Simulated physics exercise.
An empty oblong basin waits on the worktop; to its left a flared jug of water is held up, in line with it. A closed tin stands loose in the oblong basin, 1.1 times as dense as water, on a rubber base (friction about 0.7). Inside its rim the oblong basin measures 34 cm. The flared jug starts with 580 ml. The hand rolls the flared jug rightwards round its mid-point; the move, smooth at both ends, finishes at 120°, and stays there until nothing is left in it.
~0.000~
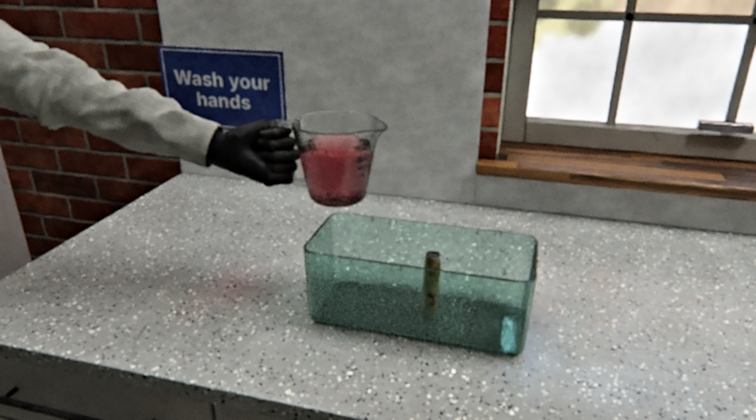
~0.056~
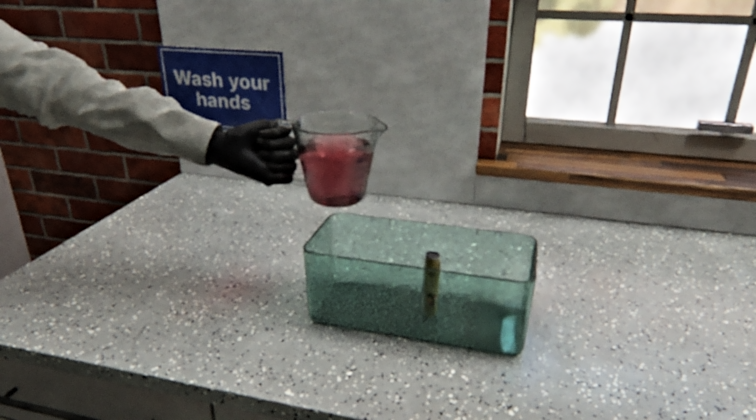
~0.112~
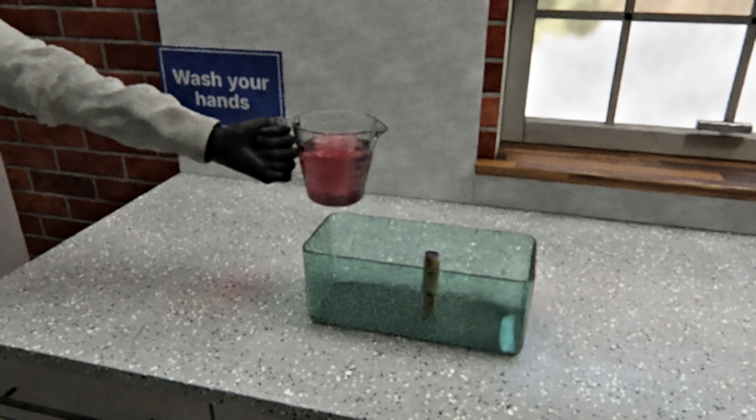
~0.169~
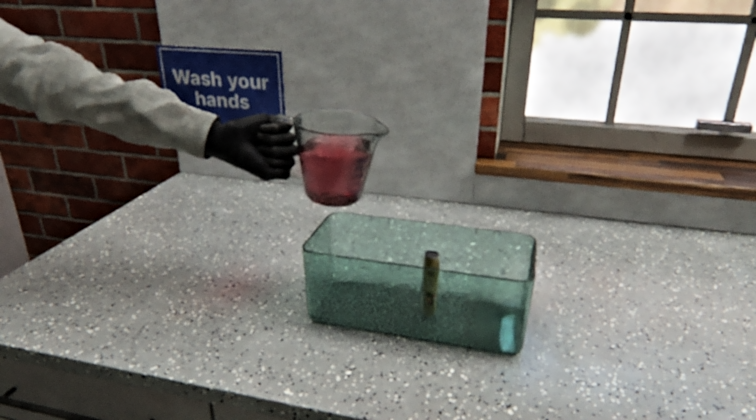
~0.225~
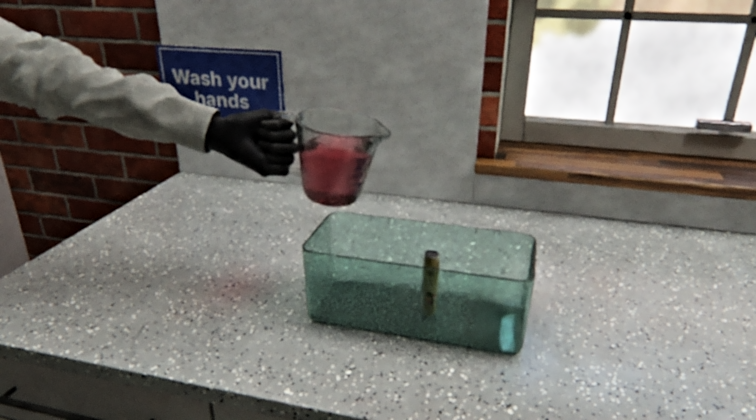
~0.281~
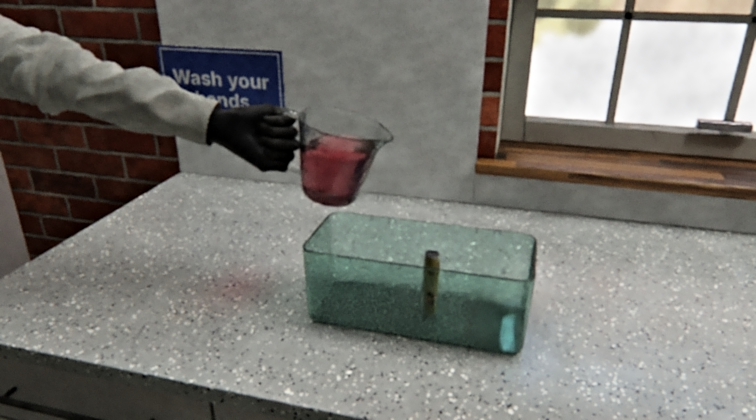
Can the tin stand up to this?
The tin goes over.
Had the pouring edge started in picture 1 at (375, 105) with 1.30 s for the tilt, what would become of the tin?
Then it topples.
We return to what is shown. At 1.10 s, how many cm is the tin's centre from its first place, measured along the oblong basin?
Some 9 cm.
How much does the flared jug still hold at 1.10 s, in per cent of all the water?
About 8 per cent.
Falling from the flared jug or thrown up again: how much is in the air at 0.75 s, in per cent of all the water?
About 18 per cent.
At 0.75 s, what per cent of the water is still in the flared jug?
Some 76 per cent.
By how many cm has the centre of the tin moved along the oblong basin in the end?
About 9.0 cm.
Then, 0.75 s in, the tilt is 70° and 76 per cent is still to pour; the tin stands where it began.
Then, 1.10 s in, the tilt is 110° and 8 per cent is still to pour; the tin lies on its side.
Then, 1.47 s in, the tilt is 120° and 0 per cent is still to pour; the tin lies on its side.
Then, 1.86 s in, the tilt is 120° and 0 per cent is still to pour; the tin lies on its side.
Finally, the tin lies on its side.
